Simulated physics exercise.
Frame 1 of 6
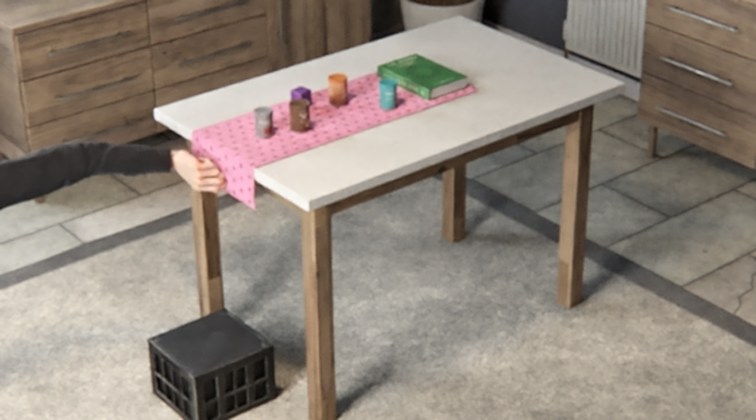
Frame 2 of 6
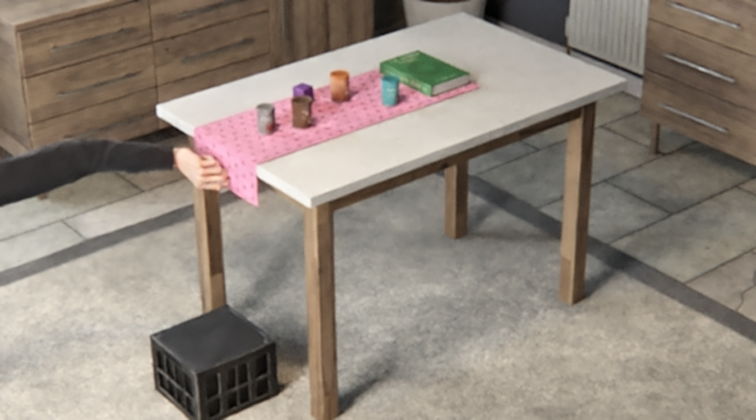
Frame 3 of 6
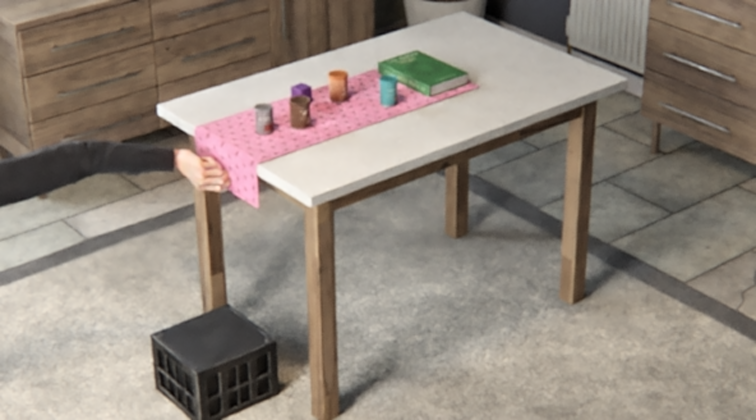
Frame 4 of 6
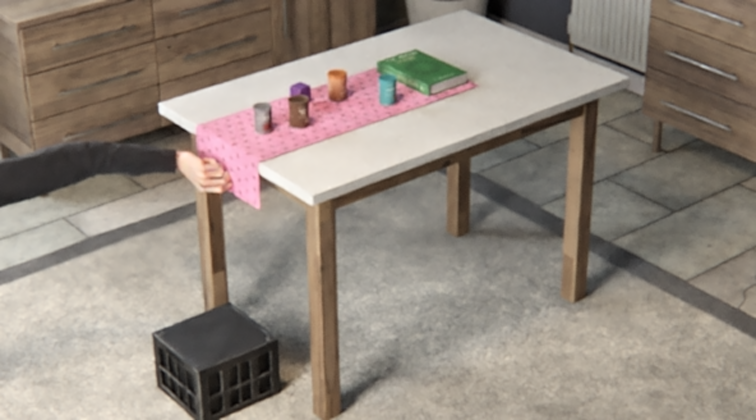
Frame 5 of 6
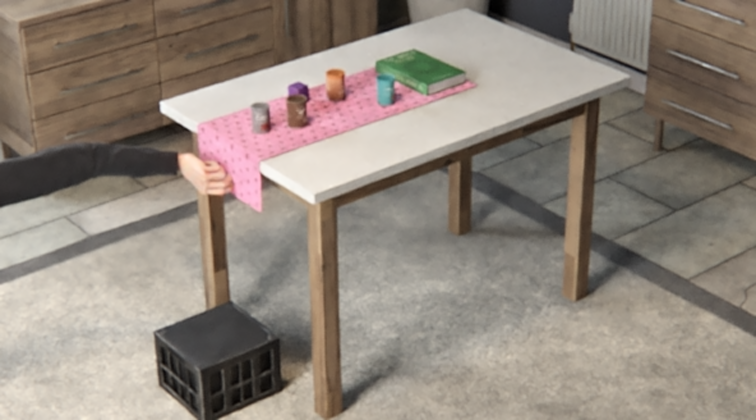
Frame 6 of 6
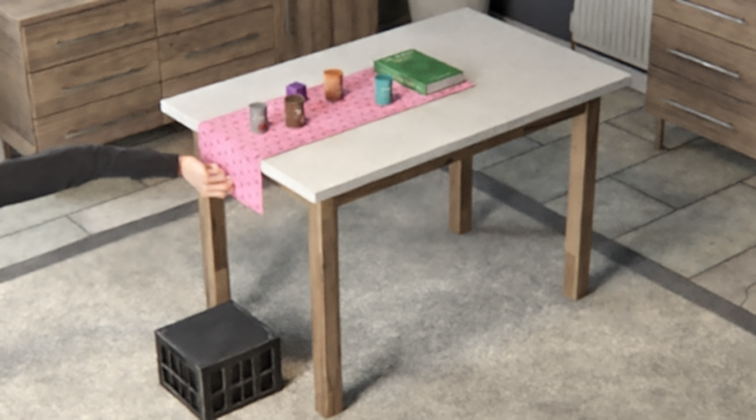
A hand grips the pink runner's end while the cans and green book shift slightly left.
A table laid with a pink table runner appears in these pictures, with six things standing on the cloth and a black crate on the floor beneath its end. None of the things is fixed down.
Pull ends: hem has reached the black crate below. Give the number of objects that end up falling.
Four objects go.
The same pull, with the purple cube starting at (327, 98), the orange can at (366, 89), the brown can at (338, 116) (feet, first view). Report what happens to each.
The purple cube is off the top, the orange can is still on top and the brown can is off the top.
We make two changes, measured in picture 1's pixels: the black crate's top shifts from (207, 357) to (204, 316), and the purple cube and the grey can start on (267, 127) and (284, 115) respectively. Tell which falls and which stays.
So the purple cube leaves, and the grey can leaves.
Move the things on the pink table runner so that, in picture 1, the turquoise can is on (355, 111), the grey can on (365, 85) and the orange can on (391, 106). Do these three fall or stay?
Turquoise can: Off; grey can: Still on; orange can: Still on.
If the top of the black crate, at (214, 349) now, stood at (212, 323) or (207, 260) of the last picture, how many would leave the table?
That would be 3 and 1.
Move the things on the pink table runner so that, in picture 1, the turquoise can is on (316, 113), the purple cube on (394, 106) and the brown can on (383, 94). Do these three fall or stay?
Final state: The turquoise can is no longer up, the purple cube is still in place, the brown can is still in place.
Soon after, hem near (234, 281); grey can and brown can gone.
After that, hem on the crate; grey can, brown can, purple cube and orange can gone.
In the end, hem on the crate; grey can, brown can, purple cube and orange can gone. Over the edge go four.
